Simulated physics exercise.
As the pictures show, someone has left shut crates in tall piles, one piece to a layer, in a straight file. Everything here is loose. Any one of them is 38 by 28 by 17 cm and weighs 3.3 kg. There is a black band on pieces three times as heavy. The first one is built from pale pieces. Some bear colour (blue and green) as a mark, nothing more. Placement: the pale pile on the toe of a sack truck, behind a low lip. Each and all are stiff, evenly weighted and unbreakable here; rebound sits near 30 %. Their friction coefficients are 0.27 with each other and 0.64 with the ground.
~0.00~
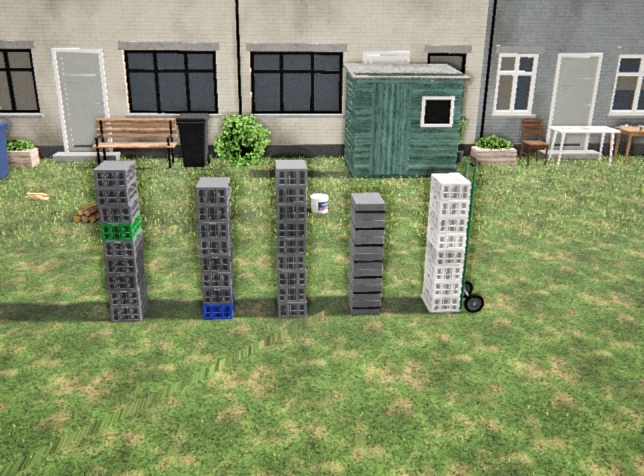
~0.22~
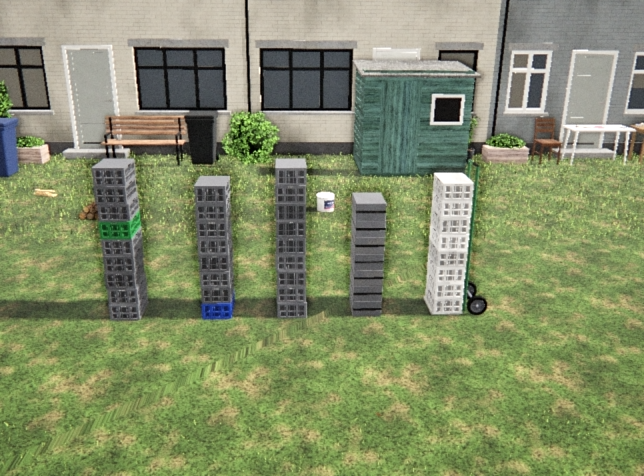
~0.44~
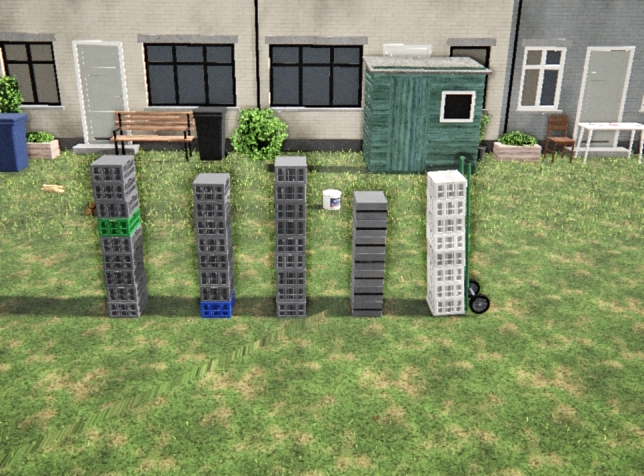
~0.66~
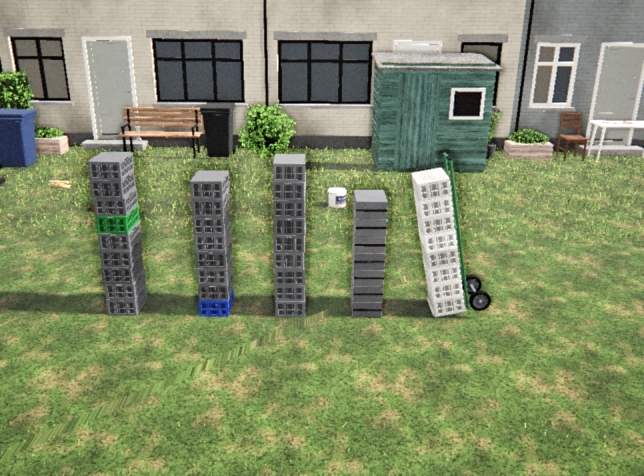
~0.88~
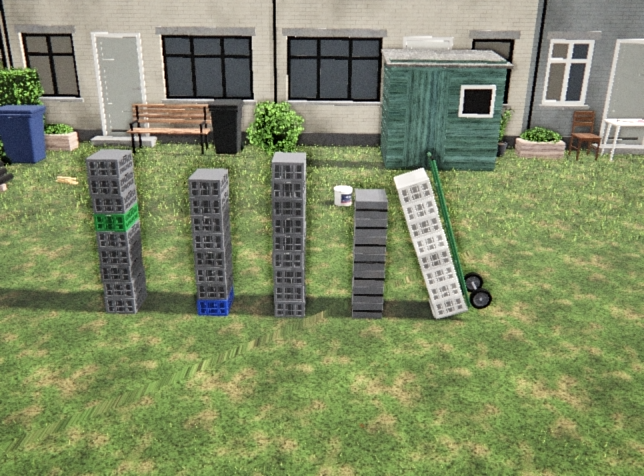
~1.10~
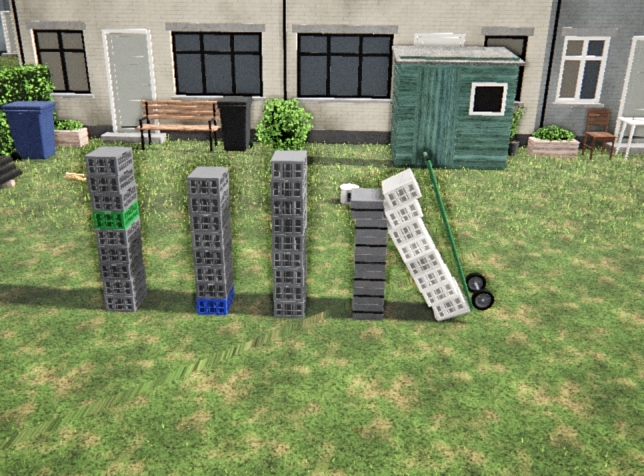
A green sack truck tilts left and its pale crates lean against the shortest grey pile.
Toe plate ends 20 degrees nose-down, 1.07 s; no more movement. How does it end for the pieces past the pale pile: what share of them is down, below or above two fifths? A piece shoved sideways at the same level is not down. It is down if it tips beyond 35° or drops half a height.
The share down is below two fifths.
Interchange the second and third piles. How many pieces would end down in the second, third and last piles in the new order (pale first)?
Pile by pile, you'd see second at 8, third at 7 and last at 7 down.
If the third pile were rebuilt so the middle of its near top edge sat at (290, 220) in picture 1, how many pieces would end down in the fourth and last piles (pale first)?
Counts down - fourth: 0; last: 0.
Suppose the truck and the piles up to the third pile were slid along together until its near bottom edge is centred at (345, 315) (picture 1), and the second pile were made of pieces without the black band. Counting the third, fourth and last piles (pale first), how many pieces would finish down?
Result: Third pile 7, fourth pile 7, last pile 8.
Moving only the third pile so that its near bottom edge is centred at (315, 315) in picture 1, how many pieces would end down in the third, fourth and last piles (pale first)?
Third 0, fourth 0, last 0 down.
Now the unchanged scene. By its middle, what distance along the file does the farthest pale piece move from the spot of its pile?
Something like 60 cm along the file.
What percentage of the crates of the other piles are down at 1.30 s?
0 percent by then.
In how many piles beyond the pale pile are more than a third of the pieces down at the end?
Looks like 0 of them in total.
By 1.16 s, 0 of the pale pile down; none of the 33 other crates down, 2 disturbed.
By 1.30 s, 2 of the pale pile down; none of the 33 other crates down, 3 disturbed.
When it is over (2.1 s), 2 of the pale pile down; none of the 33 other crates down, 3 disturbed; blue crate unmoved; green crate unmoved. That is 0 per cent. In pixels of the last frame, middles, blue crate near (216, 298), green crate near (116, 214).
